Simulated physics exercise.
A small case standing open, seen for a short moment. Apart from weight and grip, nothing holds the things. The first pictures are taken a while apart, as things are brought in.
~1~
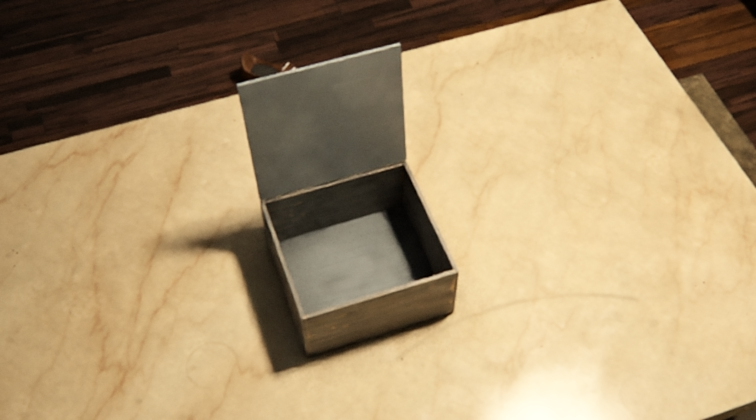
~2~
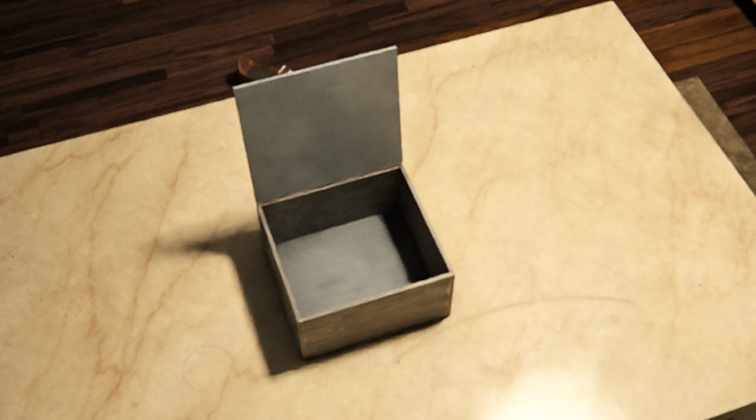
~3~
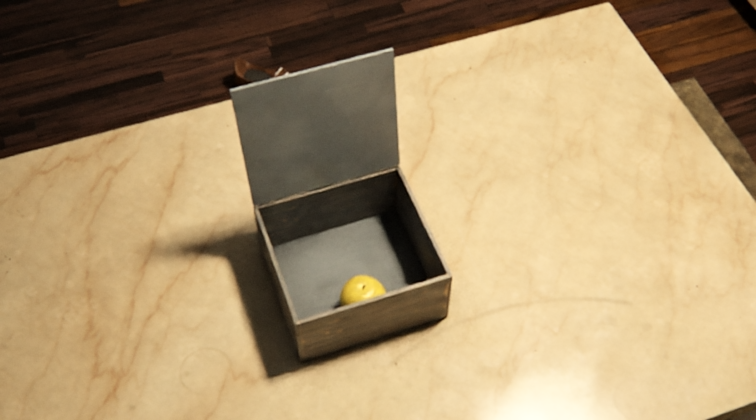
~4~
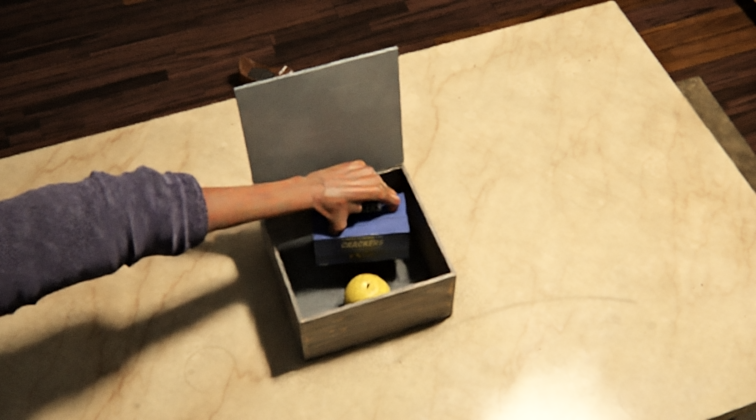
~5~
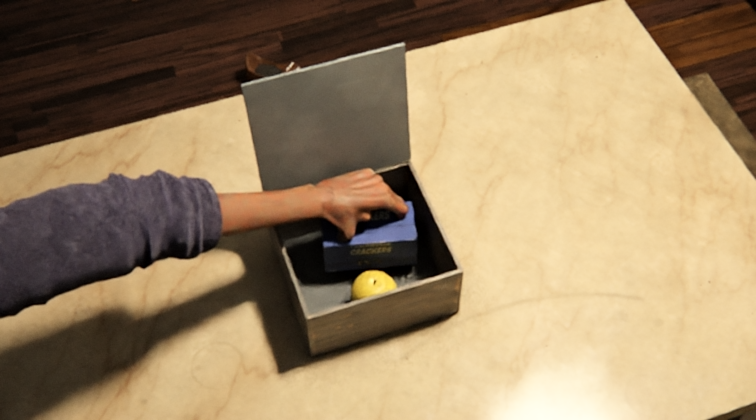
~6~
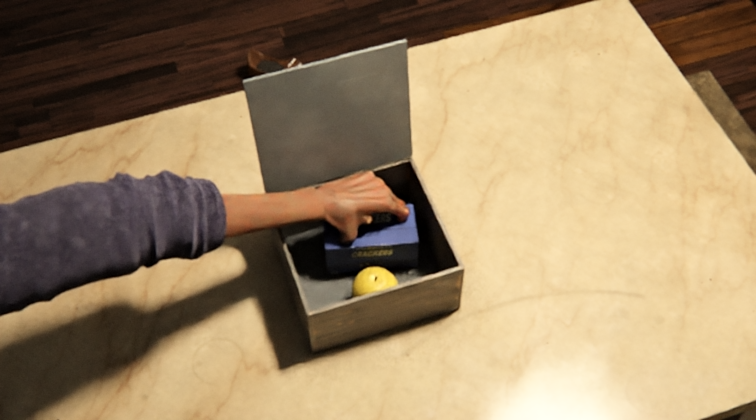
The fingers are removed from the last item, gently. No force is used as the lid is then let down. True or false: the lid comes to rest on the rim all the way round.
True.
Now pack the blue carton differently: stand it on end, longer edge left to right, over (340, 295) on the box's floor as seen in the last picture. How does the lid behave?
With this placement the lid lies closed.
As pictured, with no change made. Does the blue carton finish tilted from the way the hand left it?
The blue carton stays as placed.
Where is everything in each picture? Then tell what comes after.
In the first frame, the last thing is not in view yet.
In the second frame, the last thing is not in view yet.
In the third frame, the last thing is not in view yet.
The fourth frame shows on its way; blue carton (360, 230).
The fifth frame shows on its way; blue carton (369, 237).
The sixth frame shows in place under the hand; blue carton (370, 239).
Then, 1.50 s past the last view, lid 67° above the rim.
Then, 1.80 s past the last view, lid 33° above the rim.
Finally, lid shut; both still in place. Final places as the last picture's camera would see them, blue carton near (370, 240).
